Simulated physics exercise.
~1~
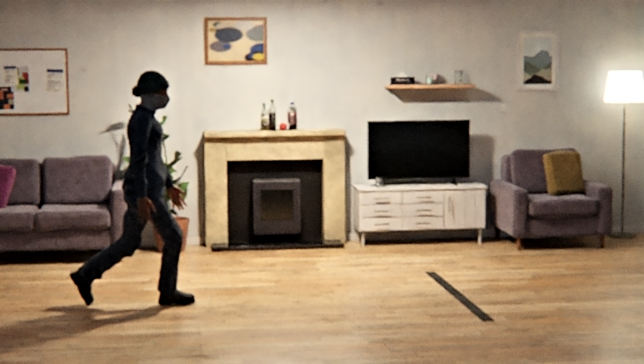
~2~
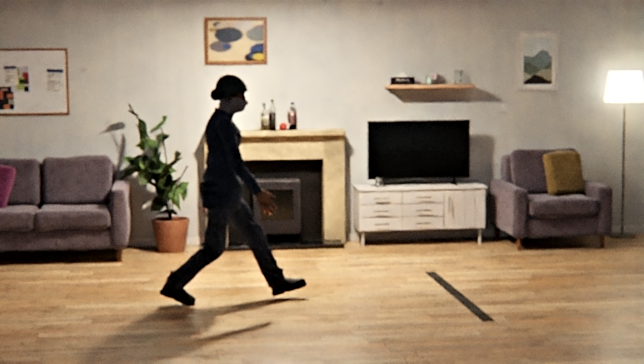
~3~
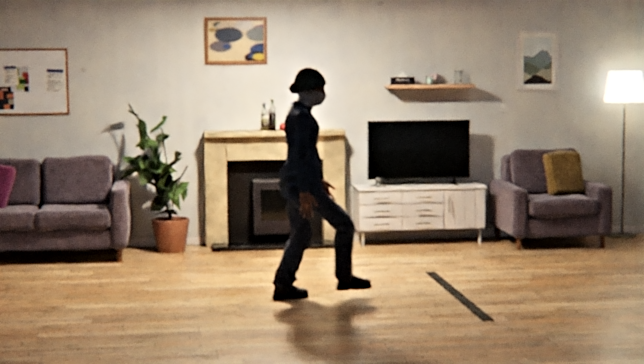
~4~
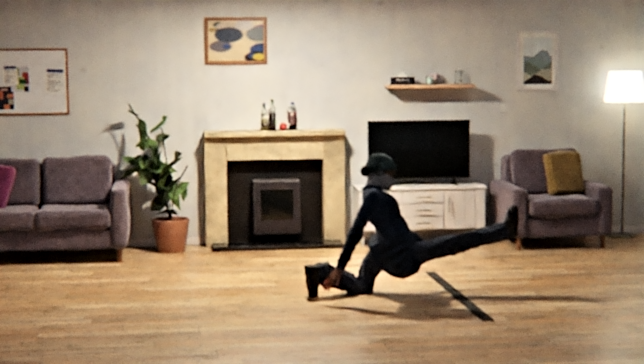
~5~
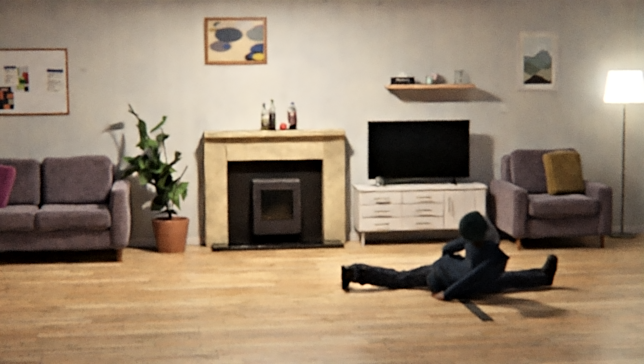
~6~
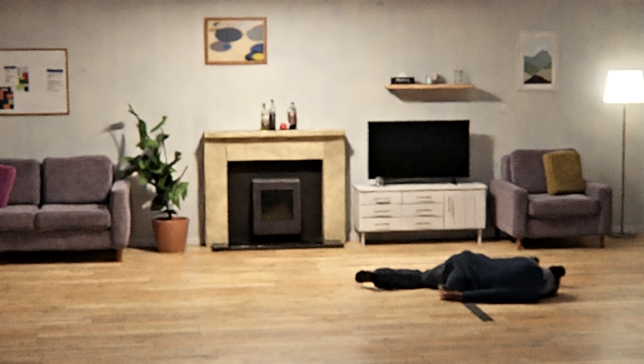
A person in dark clothes walks right, drops into a split, and collapses across the black strip.
